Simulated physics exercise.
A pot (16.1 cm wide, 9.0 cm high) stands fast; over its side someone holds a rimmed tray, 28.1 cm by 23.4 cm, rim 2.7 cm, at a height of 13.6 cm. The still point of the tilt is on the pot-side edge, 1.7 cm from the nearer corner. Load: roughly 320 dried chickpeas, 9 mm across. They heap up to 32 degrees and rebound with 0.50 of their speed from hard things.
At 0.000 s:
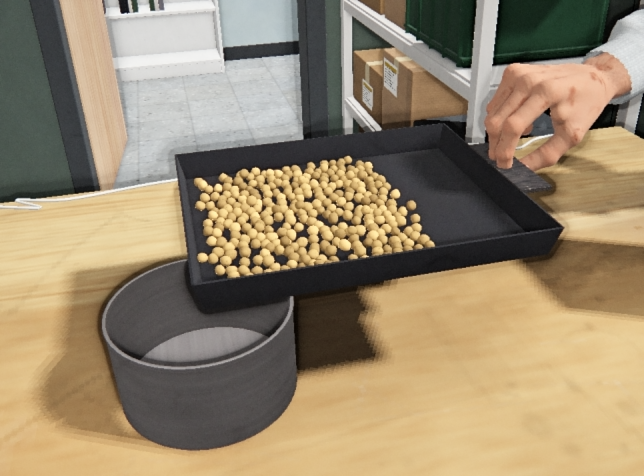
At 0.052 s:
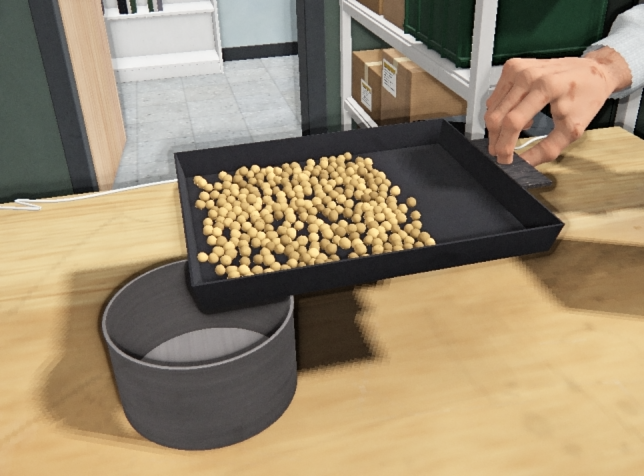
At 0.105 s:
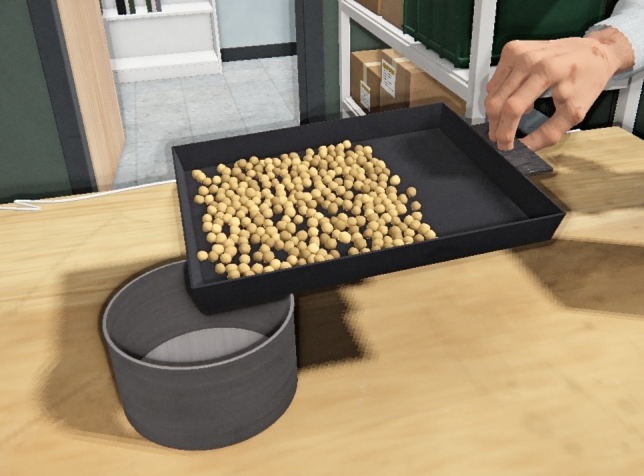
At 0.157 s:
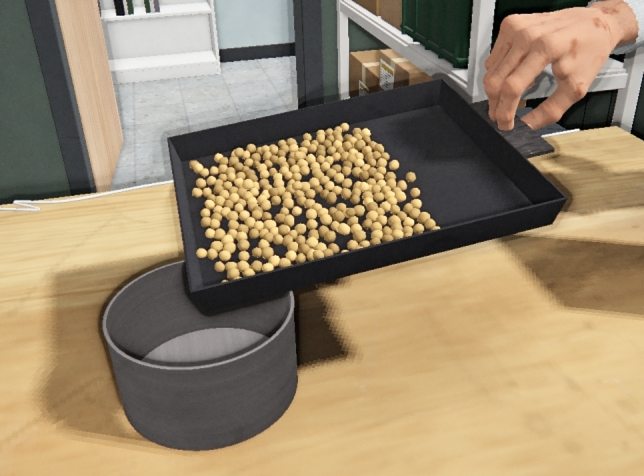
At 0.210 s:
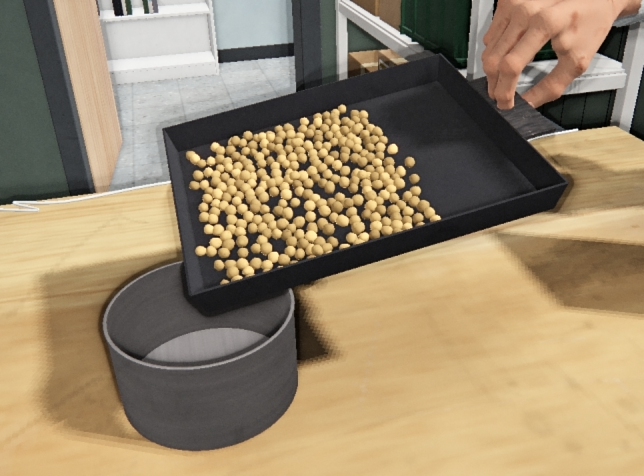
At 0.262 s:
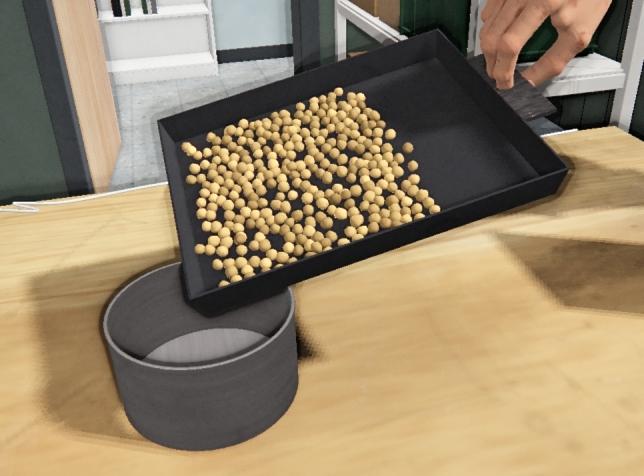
A hand raised the right side of a dark rimmed tray of dried chickpeas, tilting it more and more toward the gray pot at the left, while the chickpeas stayed bunched together on the tray.
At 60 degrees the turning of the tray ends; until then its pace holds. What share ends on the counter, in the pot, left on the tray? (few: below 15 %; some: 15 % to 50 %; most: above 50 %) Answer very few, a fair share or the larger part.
On the counter: Very few; in the pot: Very few; left on the tray: The larger part.
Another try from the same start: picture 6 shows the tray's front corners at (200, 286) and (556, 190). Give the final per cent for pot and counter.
Pot 0, counter 0.
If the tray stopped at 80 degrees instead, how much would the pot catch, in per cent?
In that case some 0 per cent.
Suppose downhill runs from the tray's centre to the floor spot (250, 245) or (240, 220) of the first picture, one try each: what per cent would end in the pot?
Some 0 and 0 per cent.
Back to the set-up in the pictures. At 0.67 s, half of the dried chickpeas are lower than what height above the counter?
About 22 cm.
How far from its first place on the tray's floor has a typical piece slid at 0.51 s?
About 3 cm.
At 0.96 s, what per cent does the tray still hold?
About 100 per cent.
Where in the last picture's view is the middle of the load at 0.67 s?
At about (239, 167).
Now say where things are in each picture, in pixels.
The first frame shows tray tilt 0 degrees, front corners at (201, 279) and (552, 225); middle of the pieces at (302, 214); pot at (199, 306).
The second frame shows tray tilt 1 degrees, front corners at (201, 279) and (553, 221); middle of the pieces at (302, 212).
The third frame shows tray tilt 4 degrees, front corners at (200, 281) and (554, 211), lowest corner left front; middle of the pieces at (301, 205).
The fourth frame shows tray tilt 8 degrees, front corners at (199, 284) and (555, 195), lowest corner left front; middle of the pieces at (300, 195).
The fifth frame shows tray tilt 13 degrees, front corners at (198, 286) and (556, 180), lowest corner left front; middle of the pieces at (297, 185).
The sixth frame shows tray tilt 18 degrees, front corners at (197, 289) and (557, 166), lowest corner left front; middle of the pieces at (295, 176); pot at (201, 306). Its pace works out near 85 degrees a second.
Then, at 0.51 s, tilt 39 degrees; the tray holds 100 %, the pot 0 %.
Then, at 0.67 s, tilt 53 degrees; the tray holds 100 %, the pot 0 %.
Then, at 0.96 s, tilt 60 degrees; the tray holds 100 %, the pot 0 %.
In the end, at 1.5 s, counter 0 %, pot 0 %, tray 100 %.
